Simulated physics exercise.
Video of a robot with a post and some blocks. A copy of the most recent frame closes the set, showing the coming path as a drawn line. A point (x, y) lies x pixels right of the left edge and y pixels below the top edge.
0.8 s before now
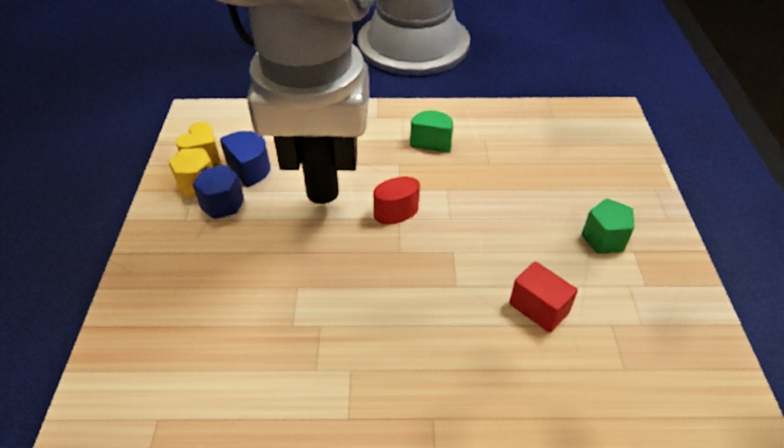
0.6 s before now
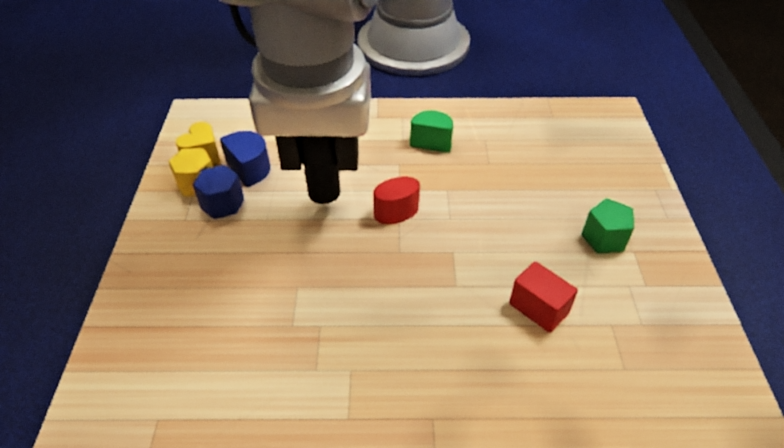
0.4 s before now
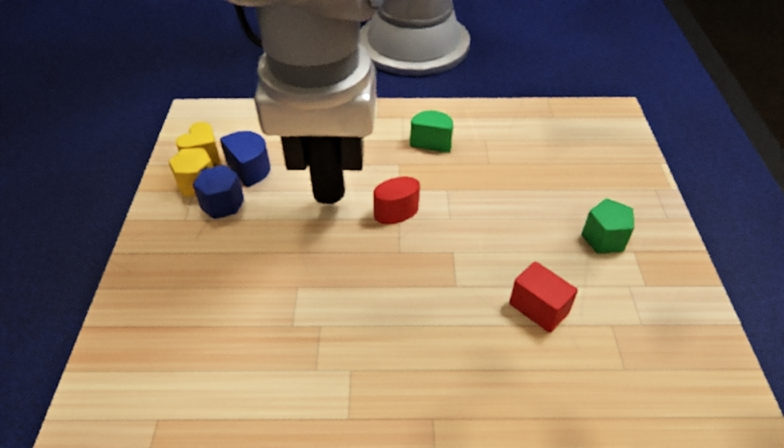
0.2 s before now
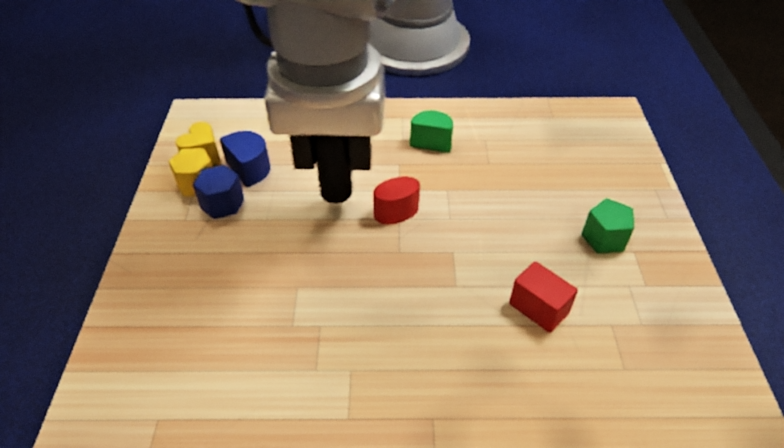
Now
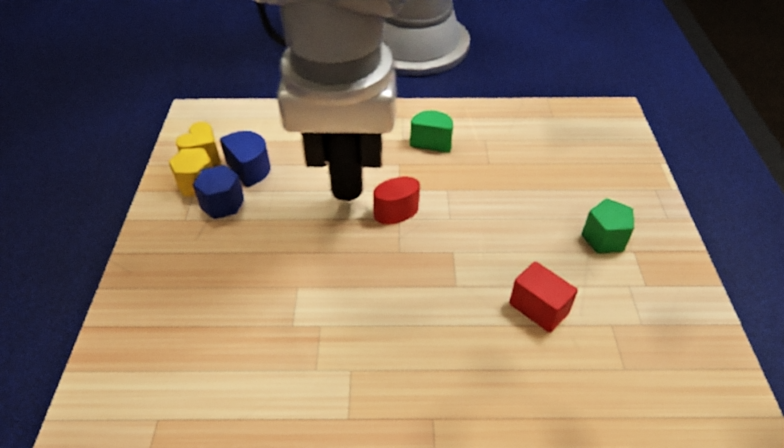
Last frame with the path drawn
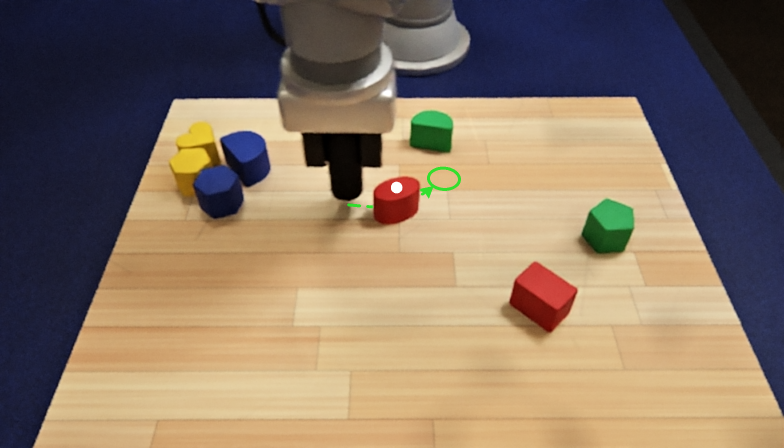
At first, a robot arm holds a black post just above a wooden board, between a cluster of blue and yellow blocks on the left and a red oval block. The post then slides slowly a short way to the right, drawing nearer the red oval, while every block stays still.
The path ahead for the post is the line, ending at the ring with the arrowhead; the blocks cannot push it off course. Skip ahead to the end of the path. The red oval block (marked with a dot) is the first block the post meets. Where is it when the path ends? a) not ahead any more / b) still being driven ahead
I'll go with a - not ahead any more.
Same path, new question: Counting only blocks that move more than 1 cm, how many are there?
Counting only shifts above 1 cm, I get one block.
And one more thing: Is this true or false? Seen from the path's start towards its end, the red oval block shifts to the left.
My answer: False.
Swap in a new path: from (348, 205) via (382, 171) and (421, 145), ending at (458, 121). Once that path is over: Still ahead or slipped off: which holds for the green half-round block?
The post pushes it to the end.
Path on the board, from (348, 205) through (386, 207) and (419, 196) to (444, 179); the dot is on the red oval block.
The first path, step by step. One third of the way, post (386, 192); red oval block (423, 189).
Two thirds of the way, post (420, 181); red oval block (455, 186), turned 30° clockwise.
At the end, post (445, 164); red oval block (462, 184), turned 50° clockwise; green half-round block in place.
